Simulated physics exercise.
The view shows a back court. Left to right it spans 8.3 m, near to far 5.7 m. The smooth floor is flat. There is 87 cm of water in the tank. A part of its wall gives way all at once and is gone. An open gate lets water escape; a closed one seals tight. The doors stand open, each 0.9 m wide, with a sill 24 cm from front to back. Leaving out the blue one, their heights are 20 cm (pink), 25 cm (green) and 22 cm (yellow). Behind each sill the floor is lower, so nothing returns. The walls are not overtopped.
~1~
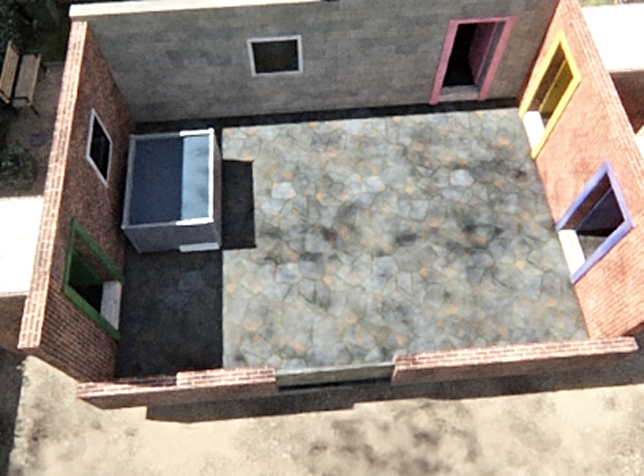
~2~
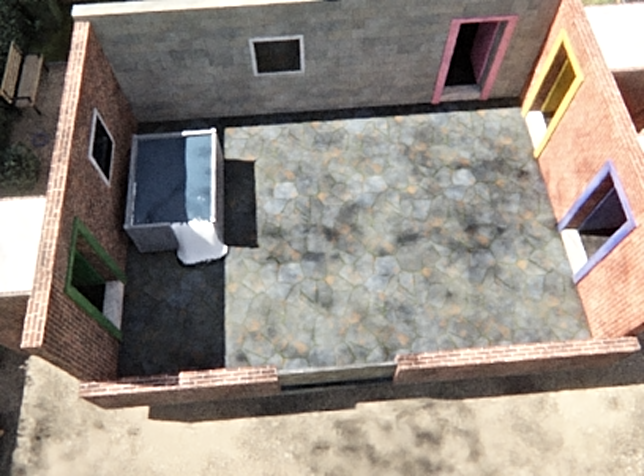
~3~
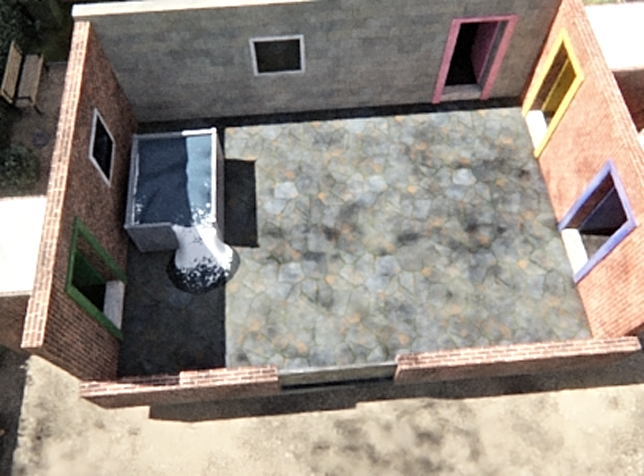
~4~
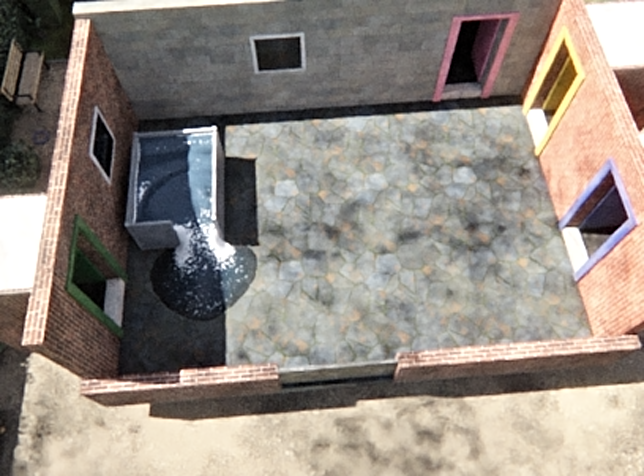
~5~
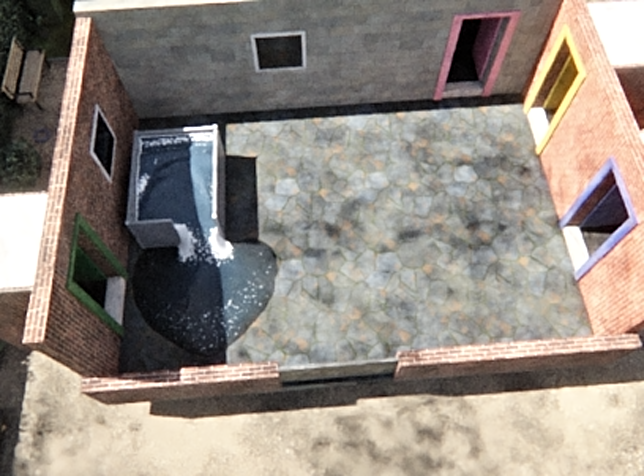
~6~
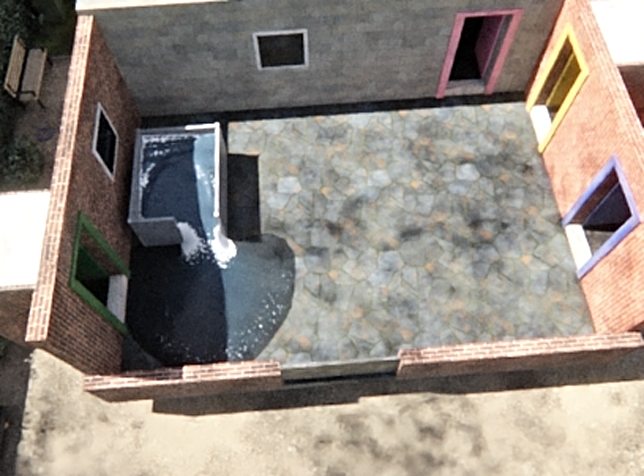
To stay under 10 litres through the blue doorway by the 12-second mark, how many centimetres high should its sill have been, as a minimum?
It would have to be roughly 10 cm high.
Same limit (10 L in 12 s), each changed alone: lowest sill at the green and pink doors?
About 13.5 cm at green and 8.5 cm at pink.
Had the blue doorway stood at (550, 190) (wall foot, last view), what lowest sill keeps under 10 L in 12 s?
About 6.0 cm.
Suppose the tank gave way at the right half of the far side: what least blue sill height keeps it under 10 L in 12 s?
About 6.5 cm.
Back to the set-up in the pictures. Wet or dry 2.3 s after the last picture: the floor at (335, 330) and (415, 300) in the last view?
In turn: Wet, flooded.
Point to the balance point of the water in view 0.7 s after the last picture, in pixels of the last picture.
Near (197, 242).
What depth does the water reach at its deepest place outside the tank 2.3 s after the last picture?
Roughly 28 cm.
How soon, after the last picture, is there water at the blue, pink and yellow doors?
Arrival: Blue 3.0 s, pink 6.0 s, yellow 4.5 s.
Then, 0.7 s after the last picture water covers 20 % of the floor, deepest (44 cm) near (207, 244); it has not reached the blue door.
Then, 2.3 s after the last picture water covers 35 % of the floor, deepest (28 cm) near (207, 244); it has not reached the blue door.
Then, 11.3 s after the last picture water covers 95 % of the floor, deepest (10 cm) near (526, 101); 7 cm at the blue door, 0 litres in over its 15 cm sill.
At the blue door as built, the water peaked near 13 cm, 3.5 s after the last picture.
With a sill of 8.5 cm, 26 litres would have come in within the 12 s; with 11 cm, 5 litres. So under 10 litres takes about 10 cm.
